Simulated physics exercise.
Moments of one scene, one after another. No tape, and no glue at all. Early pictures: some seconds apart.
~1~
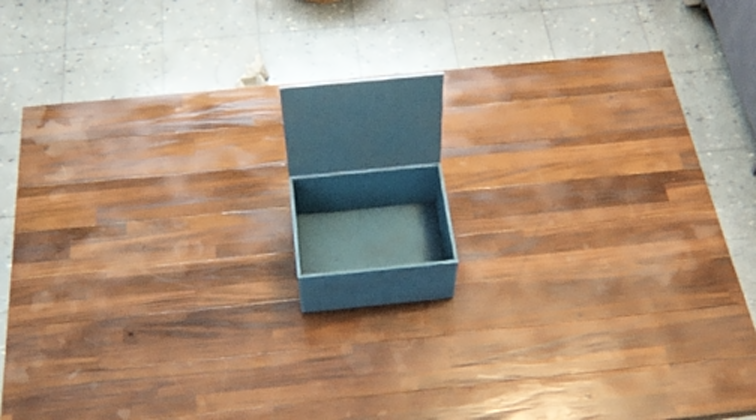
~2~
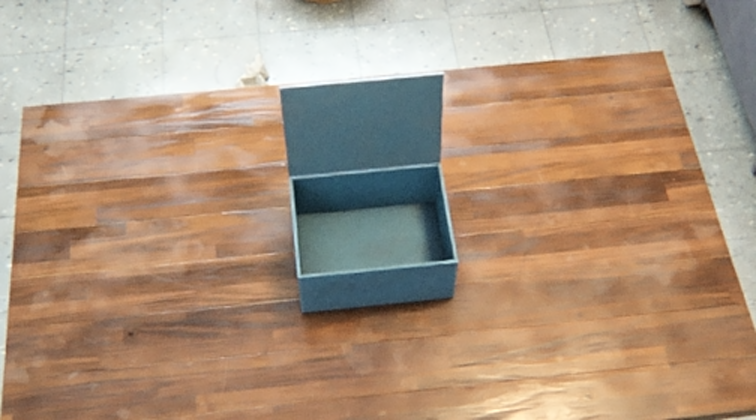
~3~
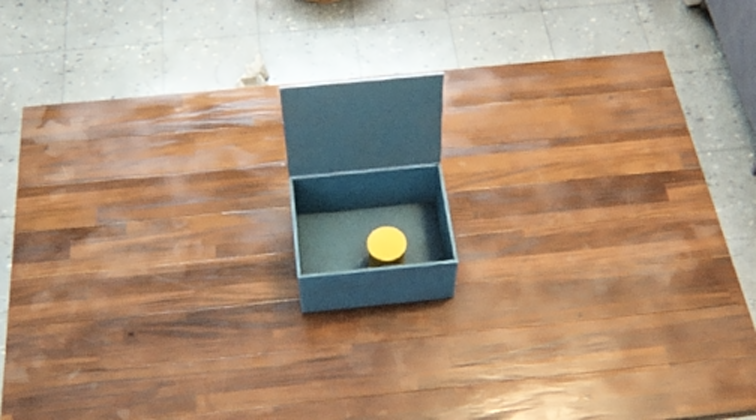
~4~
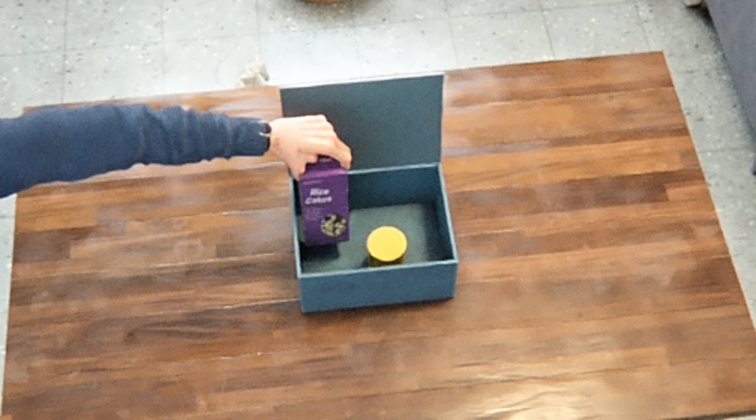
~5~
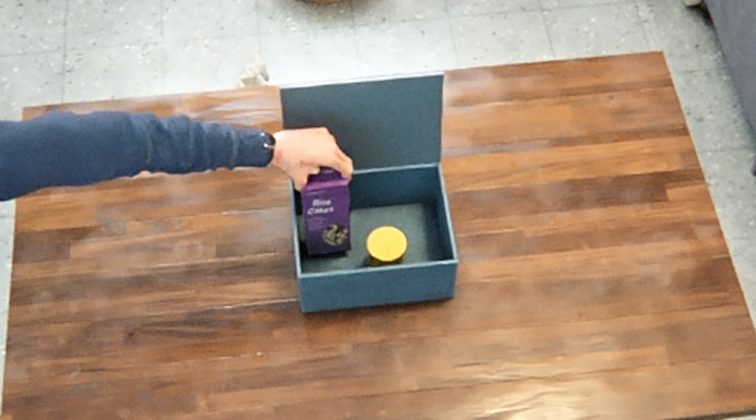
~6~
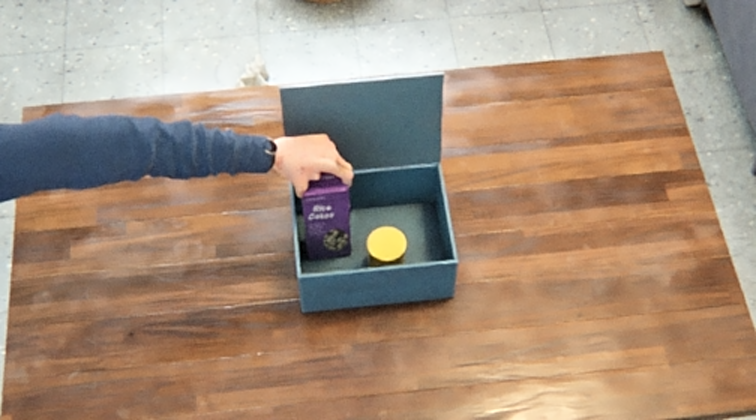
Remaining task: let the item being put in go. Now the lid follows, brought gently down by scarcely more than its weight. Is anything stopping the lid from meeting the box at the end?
Yes, the lid is kept from closing.
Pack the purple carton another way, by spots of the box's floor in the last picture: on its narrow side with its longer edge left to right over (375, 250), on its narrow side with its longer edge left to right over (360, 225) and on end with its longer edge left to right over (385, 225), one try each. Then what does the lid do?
So, first it goes down fine, then it goes down fine, and finally it won't go down.
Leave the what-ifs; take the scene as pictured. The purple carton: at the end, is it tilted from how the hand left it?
At the finish the purple carton goes crooked.
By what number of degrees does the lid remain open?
Some 18 degrees above the rim, more or less.
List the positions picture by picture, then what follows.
In the first picture, the last thing is not in view yet.
In the second picture, the last thing is not in view yet.
In the third picture, the last thing is not in view yet; yellow tin (387, 257).
In the fourth picture, on its way; purple carton (323, 200); yellow tin (387, 257).
In the fifth picture, on its way; purple carton (326, 210); yellow tin (387, 257).
In the sixth picture, in place under the hand; purple carton (326, 216); yellow tin (387, 257).
Then, 1.20 s past the last view, lid starting down.
Then, 1.80 s past the last view, lid 56° above the rim; purple carton rocked 3° from its first pose near (326, 218).
Then, 2.30 s past the last view, lid 29° above the rim; purple carton rocked 30° from its first pose near (330, 244).
Then, 3.10 s past the last view, lid 19° above the rim; purple carton rocked 42° from its first pose near (333, 251).
Finally, lid 19° above the rim; down or leaning hard in the box, purple carton; yellow tin still in place. Final places as the last picture's camera would see them, purple carton near (333, 250).
